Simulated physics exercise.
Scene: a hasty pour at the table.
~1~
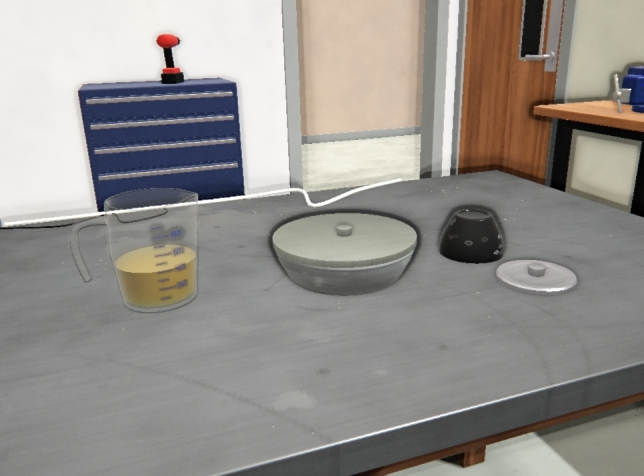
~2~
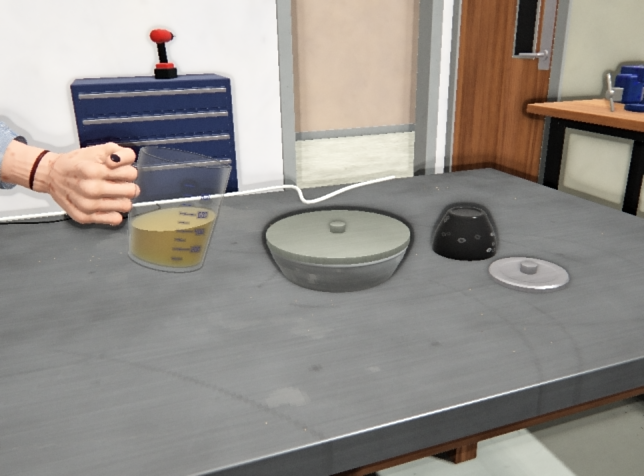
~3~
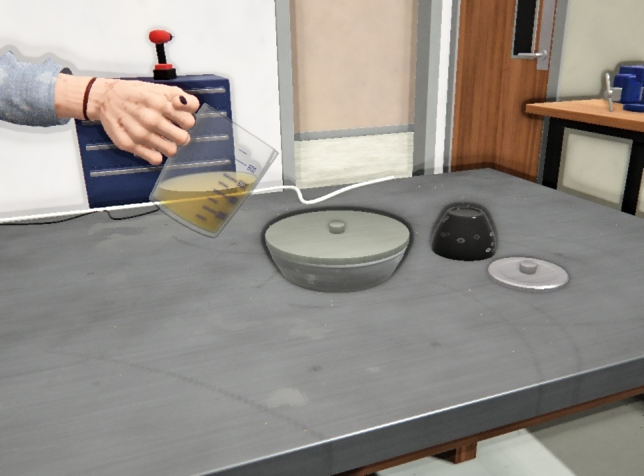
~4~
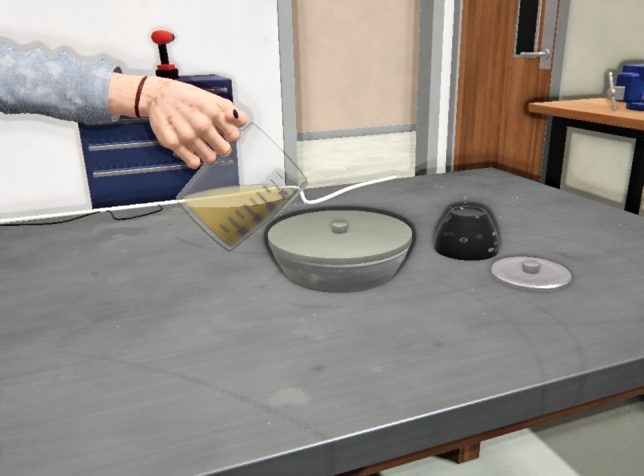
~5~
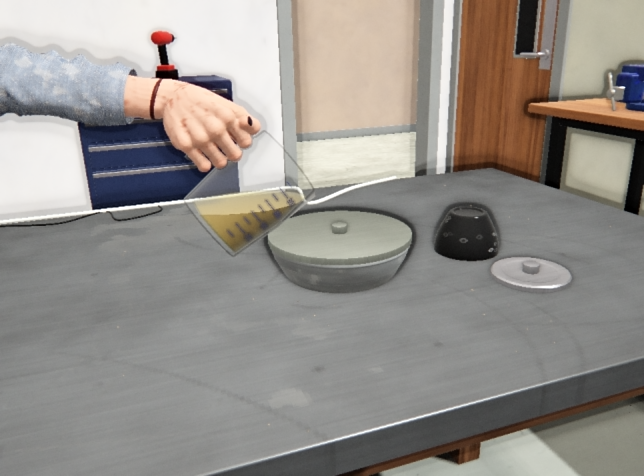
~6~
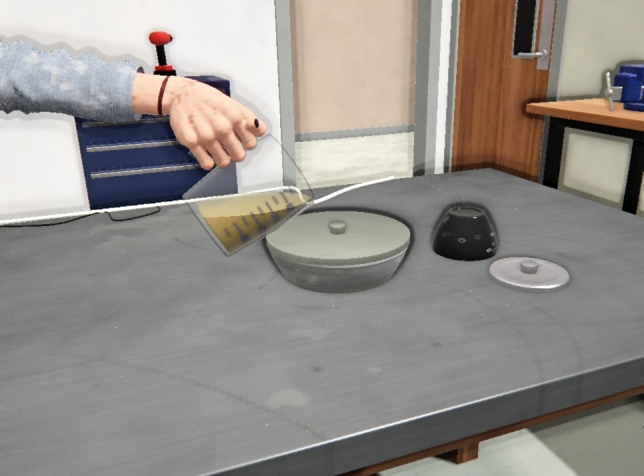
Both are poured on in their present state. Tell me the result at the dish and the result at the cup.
Result: The dish won't contain any; the cup won't contain any.
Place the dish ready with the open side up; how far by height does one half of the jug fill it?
25 %.
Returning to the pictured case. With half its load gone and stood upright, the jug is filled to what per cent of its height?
I'd put the level around 20 percent of the height.
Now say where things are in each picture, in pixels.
In the first frame, all stand on the top; jug (154, 247) about a third full; dish (345, 259) with its lid on; cup (472, 235) upside down.
In the second frame, the hand lifts the jug; jug about a third full, surface at (173, 219); dish (338, 256) with its lid on.
In the third frame, tilting; jug (214, 170) tipped 35° with all of its load; cup (464, 233) upside down.
In the fourth frame, no stream yet; jug (244, 186) tipped 50° with all of its load; dish (340, 256) with its lid on.
In the fifth frame, still nothing leaves it; jug (251, 193) tipped 55° with all of its load; cup (467, 233) upside down.
In the sixth frame, on the point of pouring; jug (251, 196) tipped 60° with all of its load; dish (338, 257) with its lid on; cup (465, 233) upside down.
Soon after, it hits the lid of the dish and runs off.
Later, it runs off the upturned base of the cup.
In the end, the dish is empty, in a puddle; the cup is empty, in a puddle.
